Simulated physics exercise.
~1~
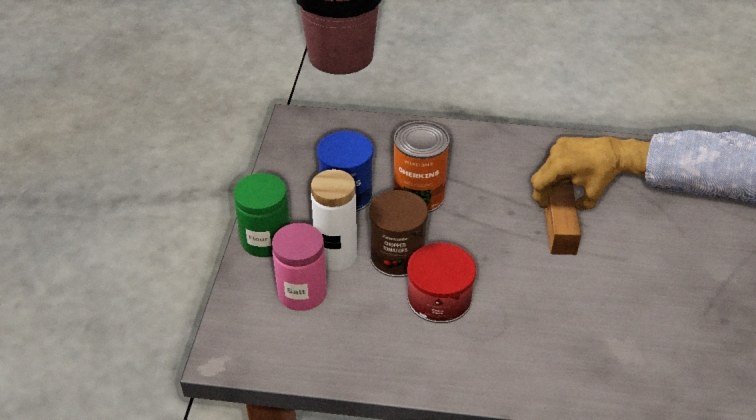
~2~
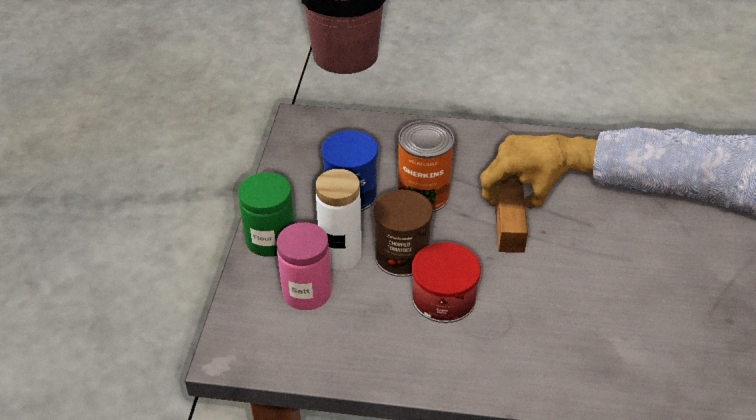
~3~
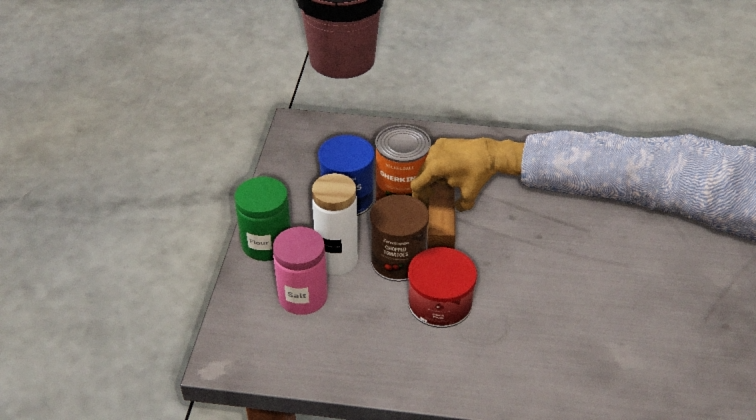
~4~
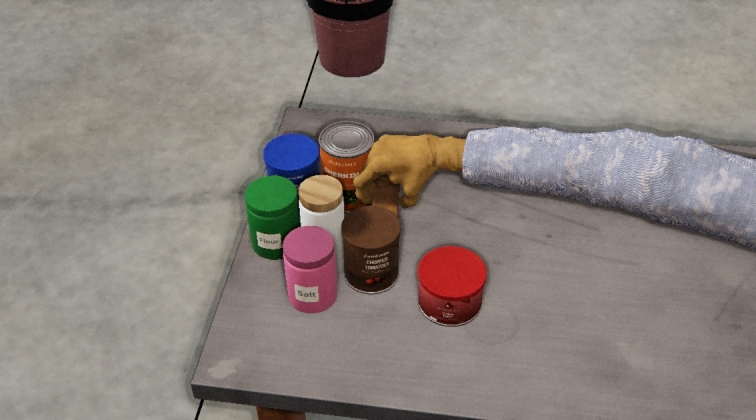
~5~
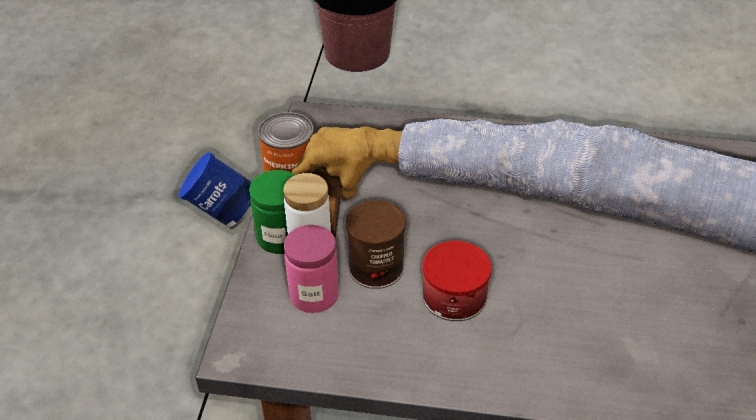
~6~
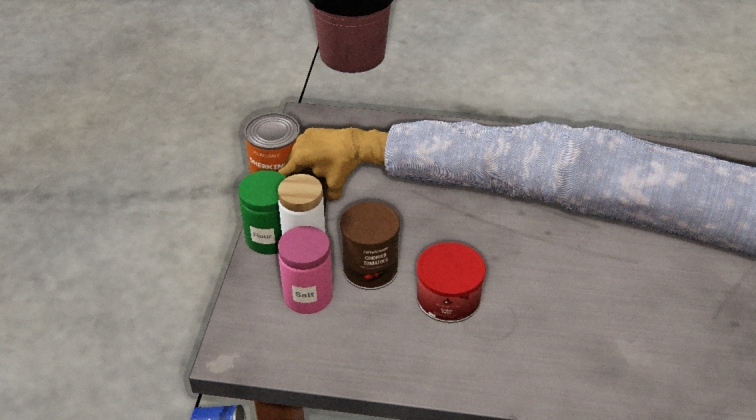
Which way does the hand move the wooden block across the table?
The hand moves the wooden block to the left, into the group of jars and tins.
